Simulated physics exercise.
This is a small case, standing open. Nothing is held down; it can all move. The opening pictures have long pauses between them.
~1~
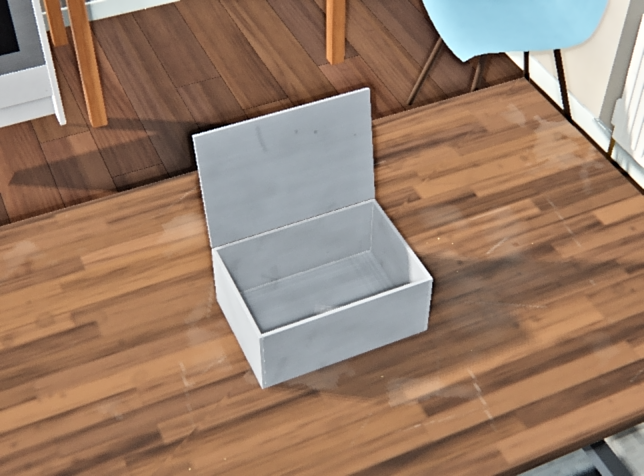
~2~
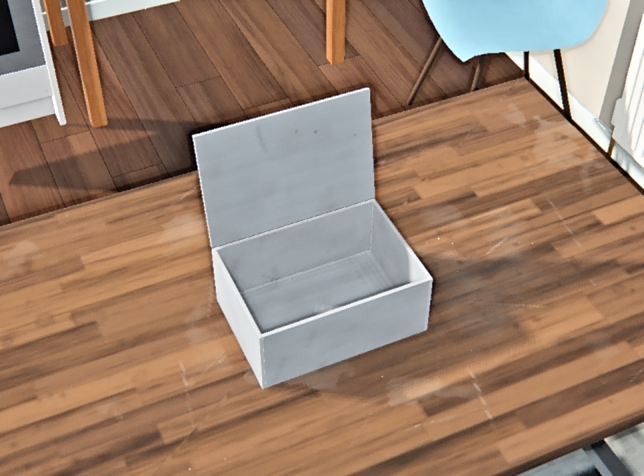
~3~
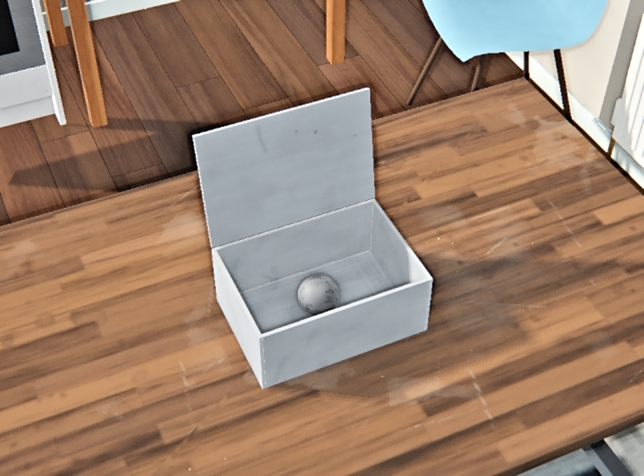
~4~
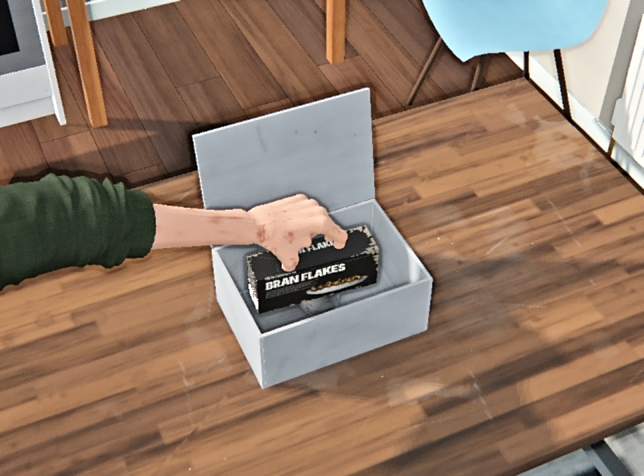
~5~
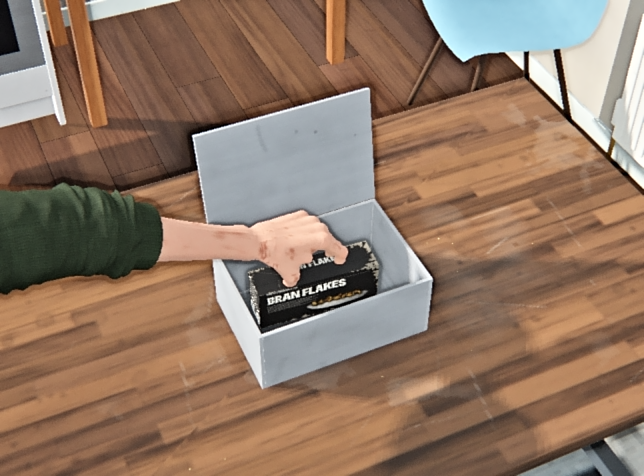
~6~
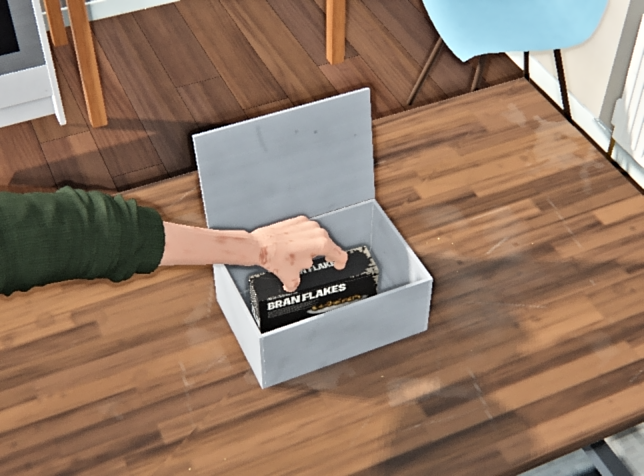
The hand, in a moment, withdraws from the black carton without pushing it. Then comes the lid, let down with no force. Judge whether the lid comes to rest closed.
The lid lies on the box.
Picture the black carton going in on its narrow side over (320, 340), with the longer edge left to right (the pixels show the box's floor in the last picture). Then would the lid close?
In that case, no gap is left.
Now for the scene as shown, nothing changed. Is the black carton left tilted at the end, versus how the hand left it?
Result: The black carton leans over.
Then, 0.40 s on from there, black carton on its side near (326, 315); grey ball shifted about its own width.
Then, 1.20 s on from there, lid 81° above the rim; black carton on its side near (327, 315); grey ball shifted a little.
Then, 1.70 s on from there, lid 48° above the rim; black carton on its side near (327, 315); grey ball shifted a little.
Then, 2.10 s on from there, lid 13° above the rim; black carton on its side near (327, 315); grey ball shifted about its own width.
In the end, lid shut; toppled in the box, black carton; moved from the start, grey ball. At the end, from the last picture's camera, black carton near (327, 315).
